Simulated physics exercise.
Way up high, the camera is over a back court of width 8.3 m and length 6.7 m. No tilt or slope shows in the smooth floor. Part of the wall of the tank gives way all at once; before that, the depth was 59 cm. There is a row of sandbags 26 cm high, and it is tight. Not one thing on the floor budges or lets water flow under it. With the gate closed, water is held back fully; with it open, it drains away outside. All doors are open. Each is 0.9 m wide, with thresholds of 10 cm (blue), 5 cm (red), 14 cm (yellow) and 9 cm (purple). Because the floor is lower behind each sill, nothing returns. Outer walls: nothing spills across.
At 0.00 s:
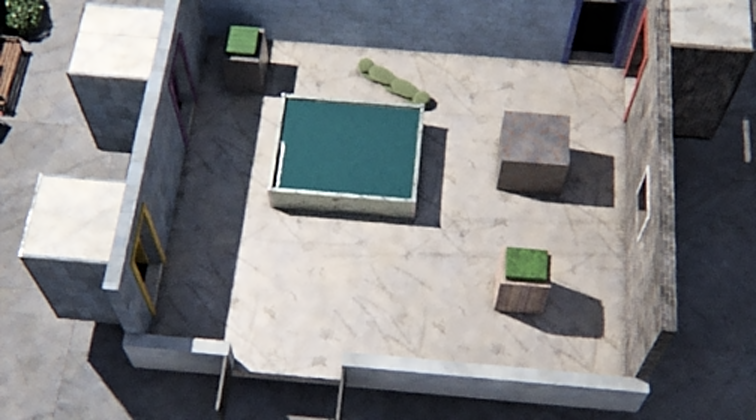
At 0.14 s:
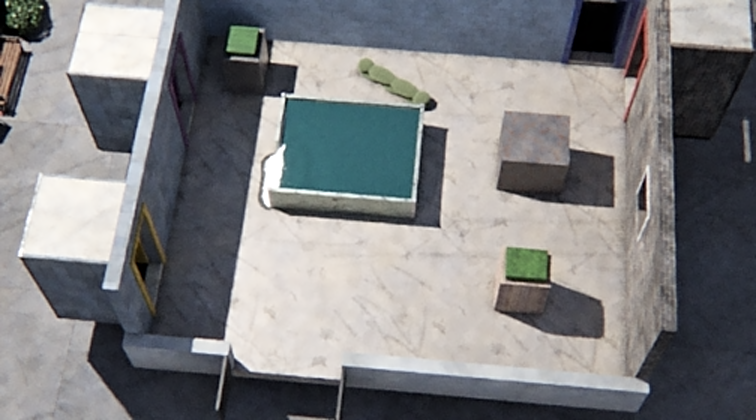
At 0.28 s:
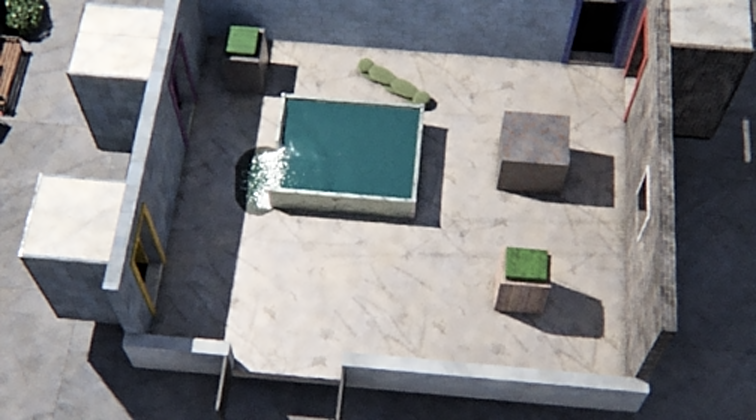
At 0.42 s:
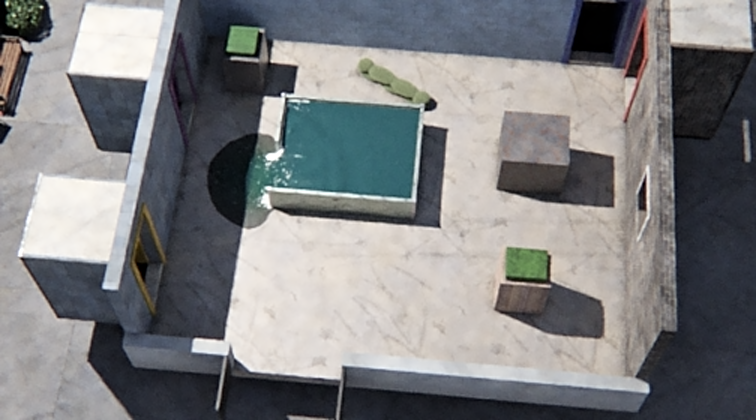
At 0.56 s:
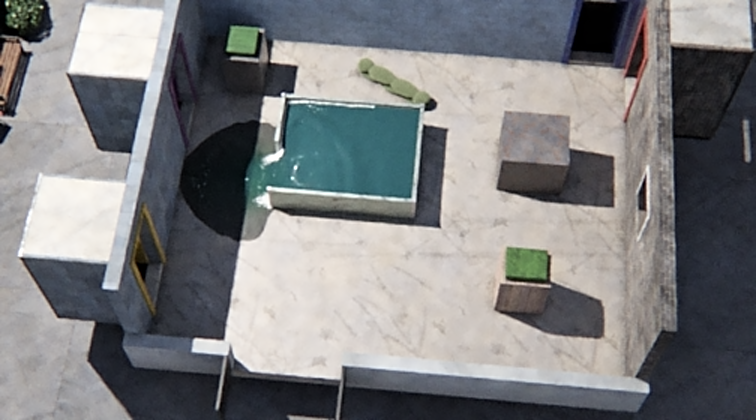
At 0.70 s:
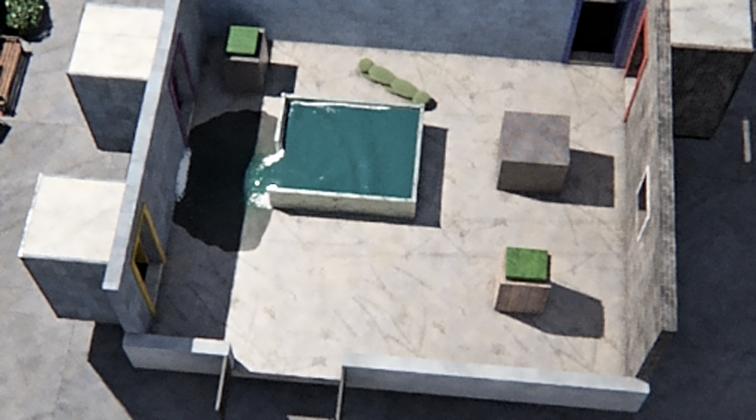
The footage shows a walled courtyard from above, with a rectangular tank of green water, blocks and a row of sandbags; water bursts from the tank's left side and spreads in a dark, widening pool across the floor to the left wall.
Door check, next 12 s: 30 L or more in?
Blue door no, red door no, yellow door no, purple door yes.
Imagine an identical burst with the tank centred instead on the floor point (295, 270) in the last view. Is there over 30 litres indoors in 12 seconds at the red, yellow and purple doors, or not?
Lab note: Red door limit not exceeded; yellow door limit exceeded; purple door limit not exceeded.
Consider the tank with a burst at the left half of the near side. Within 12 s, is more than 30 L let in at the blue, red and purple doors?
Then: Blue short of it, red short of it, purple short of it.
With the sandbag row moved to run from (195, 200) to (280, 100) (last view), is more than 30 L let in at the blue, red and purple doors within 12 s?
Then the blue door is fine, the red door is fine, and the purple door is fine.
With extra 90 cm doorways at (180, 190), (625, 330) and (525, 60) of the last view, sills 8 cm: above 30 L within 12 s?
Door 1: Higher; door 2: Lower; door 3: Lower.
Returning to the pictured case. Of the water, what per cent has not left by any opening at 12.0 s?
Around 86 percent of the water.
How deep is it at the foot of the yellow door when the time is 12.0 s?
About 6.5 cm.
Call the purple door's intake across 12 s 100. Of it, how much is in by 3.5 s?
About 70%.
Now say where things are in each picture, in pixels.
The first picture shows still water, 59 cm deep, in the tank at (347, 149).
In the second picture, water pours out at (277, 177) and has run 0.5 m, to a hidden place; typically 5 cm deep outside, 59 cm at the tank's back.
In the third picture, water pours out at (277, 178) and has run 0.8 m, to (249, 155); typically 9 cm deep outside, 59 cm at the tank's back.
In the fourth picture, the front is at (216, 163), 1.2 m from the gap at (277, 178); 1.7 m2 of floor is under water; 59 cm left at the back of the tank.
In the fifth picture, the front is at (187, 164), 1.8 m from the gap at (277, 178); 2.8 m2 of floor is under water; 59 cm left at the back of the tank.
In the sixth picture, water pours out at (277, 177) and has run 2.0 m, to (174, 214); typically 5 cm deep outside, 59 cm at the tank's back.
After 1.4 s water covers 10 % of the floor and is deepest (34 cm) near (189, 187); blue door not reached, red door not reached, yellow door 5 cm at the sill, 0 L in, purple door 17 cm at the sill, 6 L in.
After 2.2 s water covers 15 % of the floor and is deepest (36 cm) near (181, 178); blue door not reached, red door not reached, yellow door 13 cm at the sill, 0 L in, purple door 19 cm at the sill, 29 L in.
After 3.5 s water covers 30 % of the floor and is deepest (28 cm) near (150, 339); blue door not reached, red door not reached, yellow door 11 cm at the sill, 0 L in, purple door 15 cm at the sill, 70 L in.
After 7.0 s water covers 70 % of the floor and is deepest (16 cm) near (148, 349); blue door not reached, red door not reached, yellow door 10 cm at the sill, 3 L in, purple door 10 cm at the sill, 99 L in.
After 12.0 s water covers 95 % of the floor and is deepest (10 cm) near (298, 43); blue door 5 cm at the sill, 0 L in, red door 5 cm at the sill, 0 L in, yellow door 7 cm at the sill, 3 L in, purple door 6 cm at the sill, 101 L in.
